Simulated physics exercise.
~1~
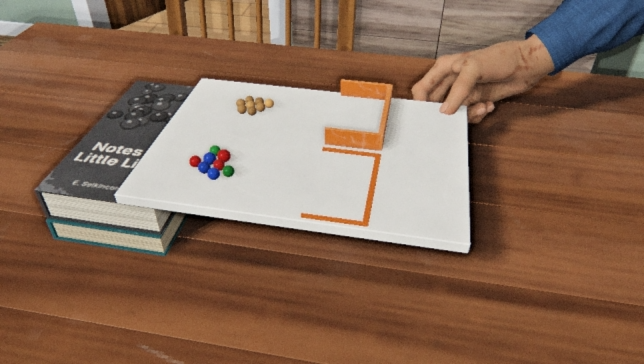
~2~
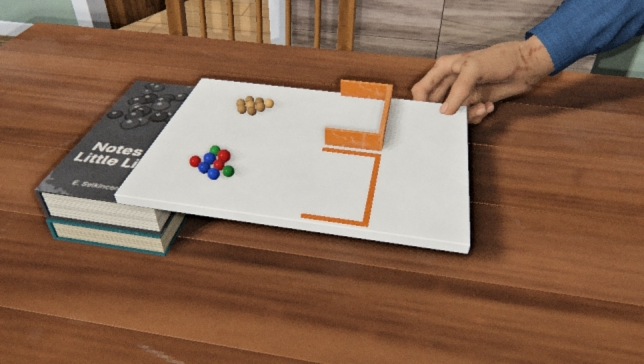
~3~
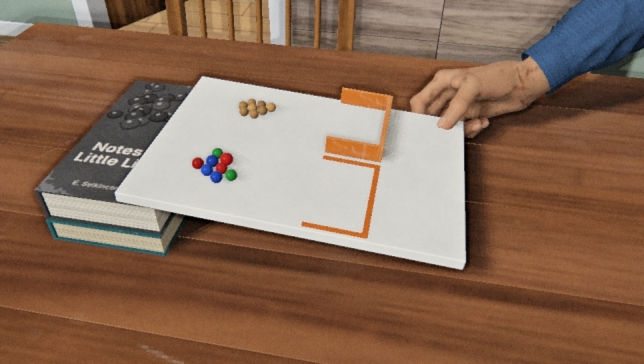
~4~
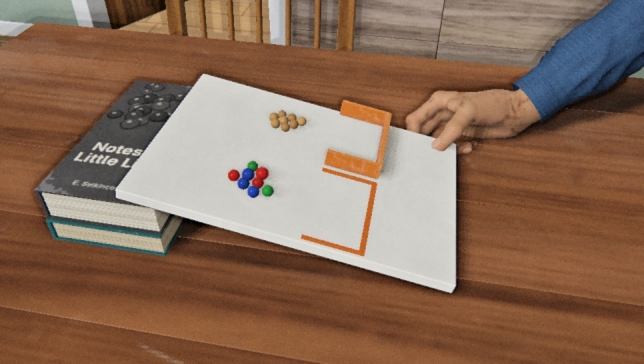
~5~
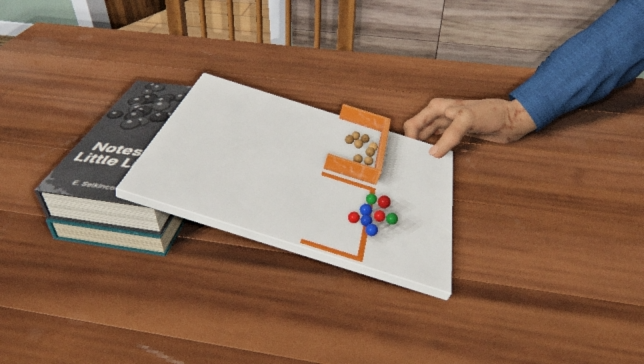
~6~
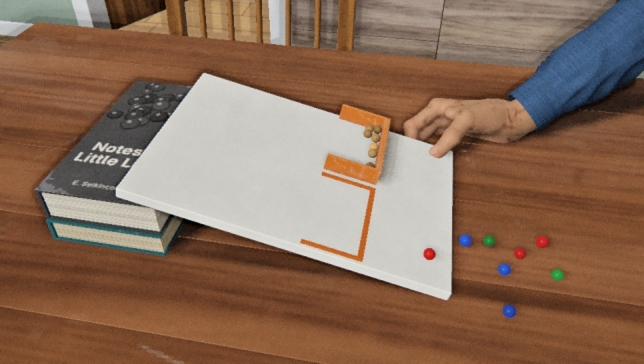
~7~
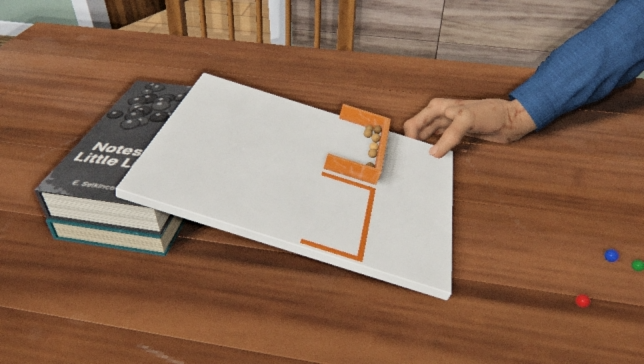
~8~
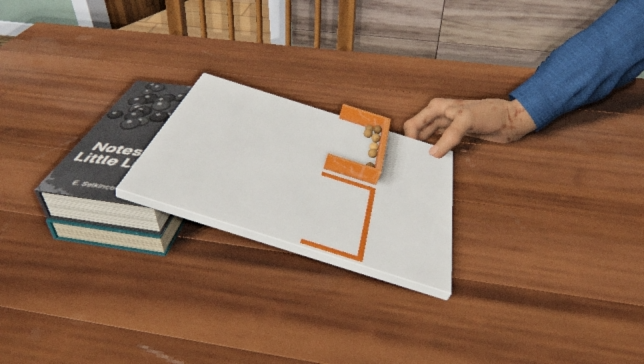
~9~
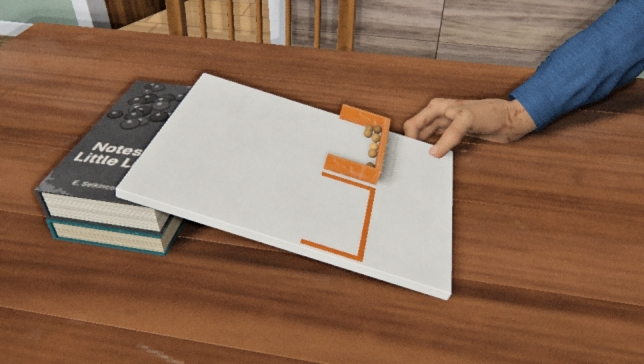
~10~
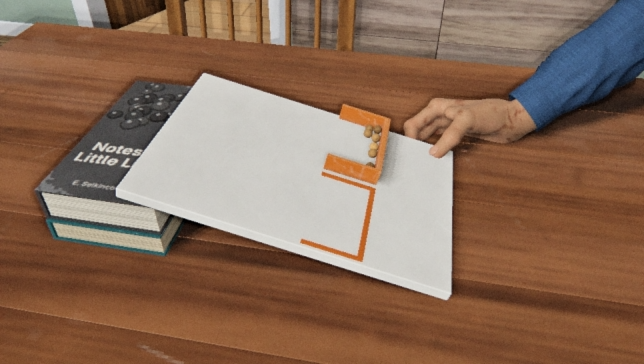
On a wooden table, a hand lowers a board; colored balls roll off, tan ones stay fenced.
